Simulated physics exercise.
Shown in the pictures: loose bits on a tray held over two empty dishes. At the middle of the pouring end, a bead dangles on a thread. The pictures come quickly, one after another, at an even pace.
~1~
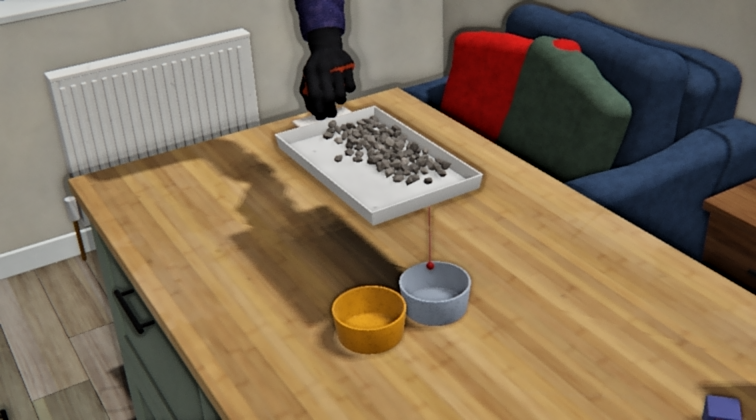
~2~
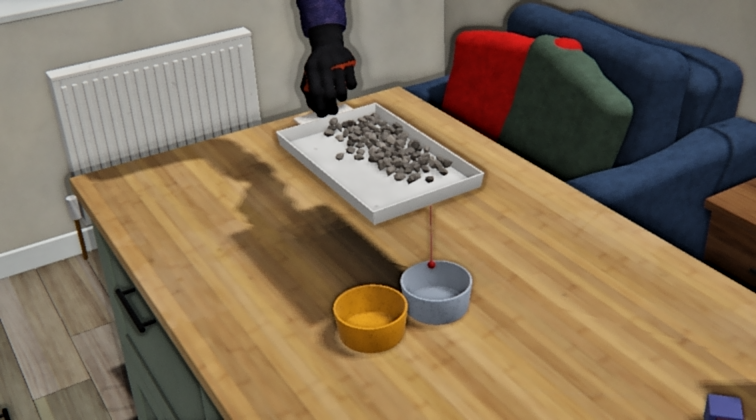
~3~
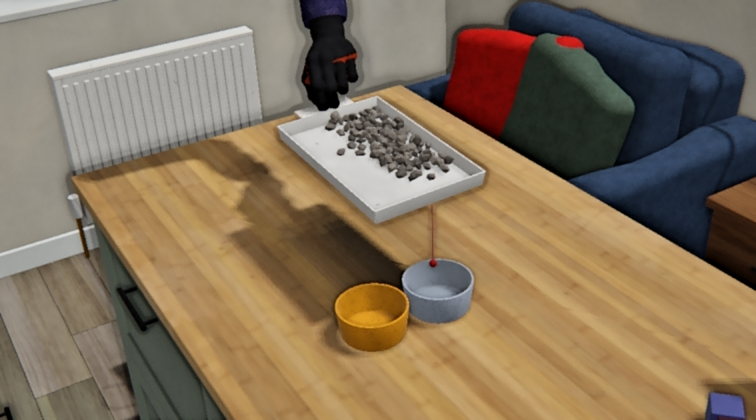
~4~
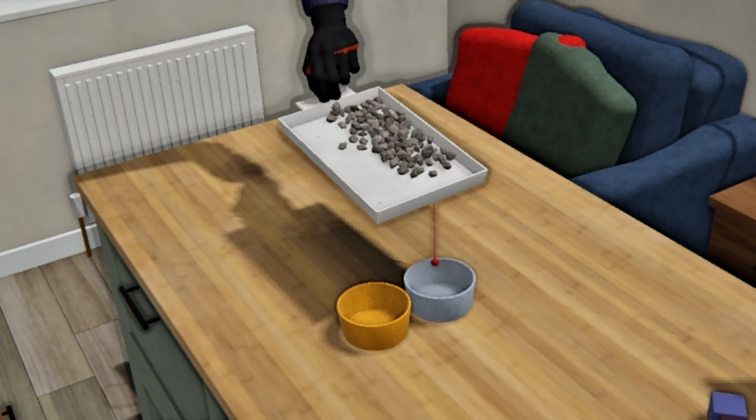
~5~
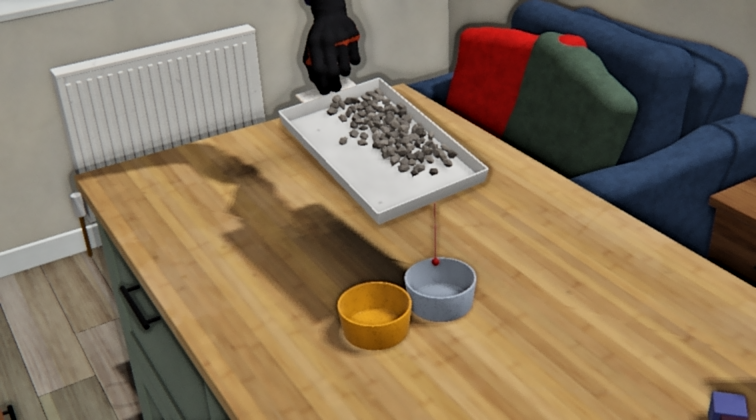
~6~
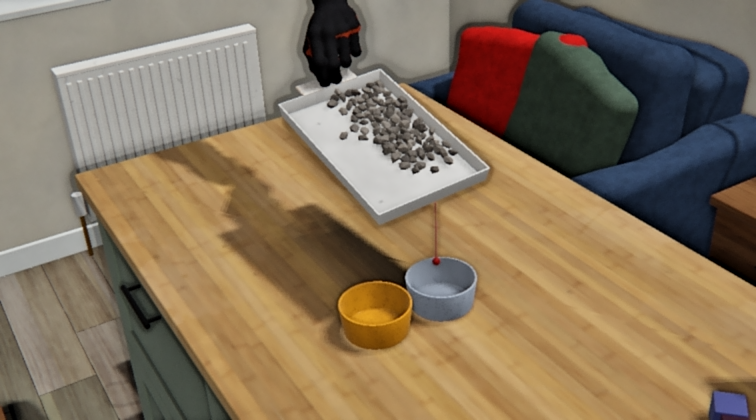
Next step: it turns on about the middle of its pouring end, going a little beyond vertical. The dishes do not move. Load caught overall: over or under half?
Over.
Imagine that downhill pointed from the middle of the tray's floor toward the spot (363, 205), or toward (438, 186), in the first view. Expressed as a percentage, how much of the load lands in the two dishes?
The first try gives close to 80 per cent, the second close to 10 per cent.
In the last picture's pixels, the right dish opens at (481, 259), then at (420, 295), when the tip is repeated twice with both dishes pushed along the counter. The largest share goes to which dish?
Try 1: The dish at left; try 2: The dish at right.
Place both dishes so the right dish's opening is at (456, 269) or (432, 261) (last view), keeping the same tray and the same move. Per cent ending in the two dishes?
The first position comes out at 70 per cent, the other at 20 per cent.
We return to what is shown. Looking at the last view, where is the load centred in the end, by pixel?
About (395, 322).
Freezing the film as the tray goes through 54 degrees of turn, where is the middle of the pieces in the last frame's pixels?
In the last view, the load is centred close to (403, 186).
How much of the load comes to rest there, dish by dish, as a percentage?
Left dish about 50 per cent, right dish about 20 per cent.
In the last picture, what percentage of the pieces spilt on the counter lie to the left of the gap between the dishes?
10 per cent or thereabouts.
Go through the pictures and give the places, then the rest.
Corners of the pouring end near (373, 211) and (479, 174), level; middle of the load near (387, 147), bits of gravel; left dish near (389, 337); right dish near (455, 309); bead on its thread near (430, 266), in the first frame.
Corners of the pouring end near (374, 210) and (480, 173), level; middle of the load near (388, 145), in the second frame.
Corners of the pouring end near (376, 210) and (482, 171), tipped barely, lowest at the left corner; middle of the load near (389, 140), in the third frame.
Corners of the pouring end near (378, 210) and (484, 169), tipped a little, lowest at the left corner; middle of the load near (391, 134), in the fourth frame.
Corners of the pouring end near (379, 211) and (485, 168), tipped a little, lowest at the left corner; middle of the load near (392, 128), in the fifth frame.
Corners of the pouring end near (380, 212) and (486, 168), tipped a little, lowest at the left corner; middle of the load near (392, 123); left dish near (395, 333); right dish near (461, 305), in the sixth frame.
Shortly afterwards, tray tipped steeply; all but a few on the tray; only a few in the air.
Next, tray tipped right over; near two thirds on the tray; a little in the left dish; a little in the right dish; a little outside both; only a few in the air.
Some moments later, tray tipped past a quarter turn; near half in the left dish; near a quarter in the right dish; near a quarter outside both.
In the end, tray tipped past a quarter turn; near half in the left dish; near a quarter in the right dish; near a quarter outside both.
